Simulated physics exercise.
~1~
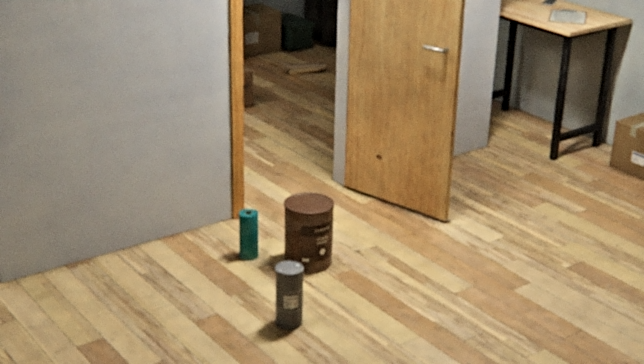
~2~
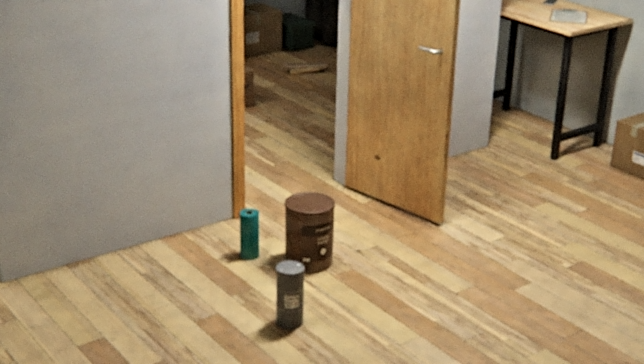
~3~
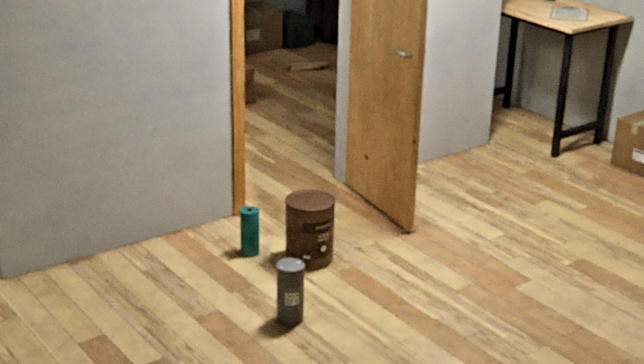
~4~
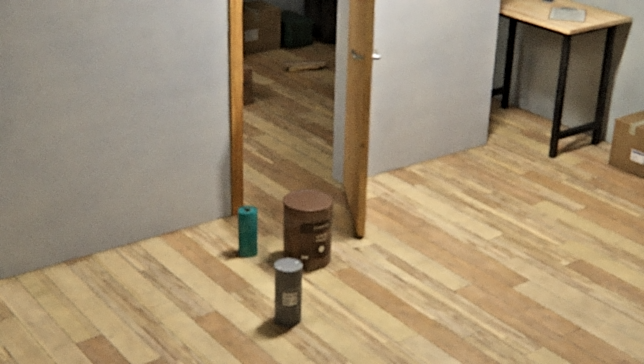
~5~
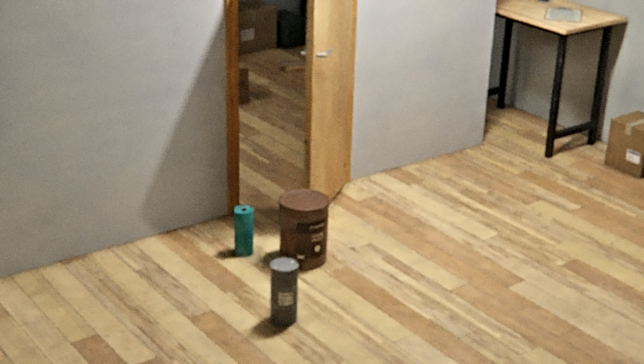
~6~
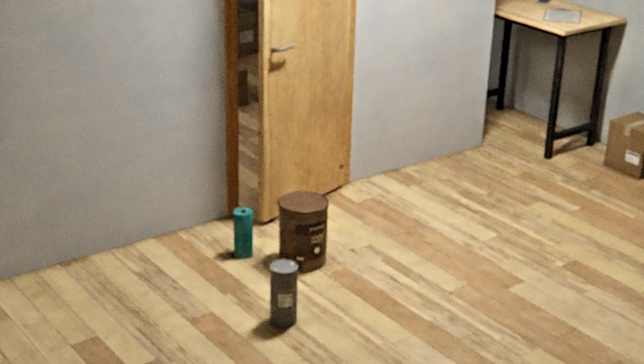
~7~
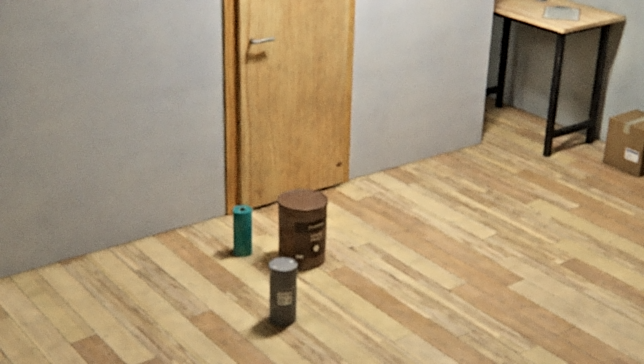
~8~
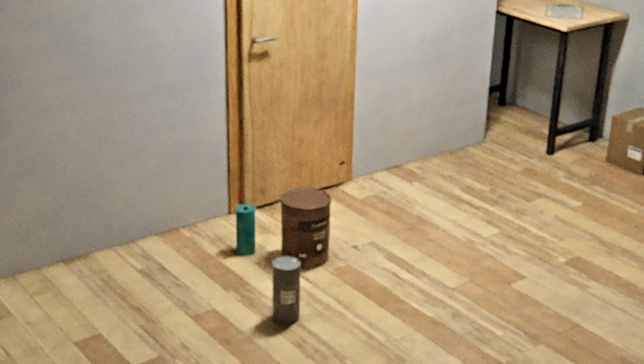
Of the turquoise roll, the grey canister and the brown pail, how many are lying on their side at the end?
None of them are lying down. The roll, the canister and the pail all still stand upright once the door is shut.
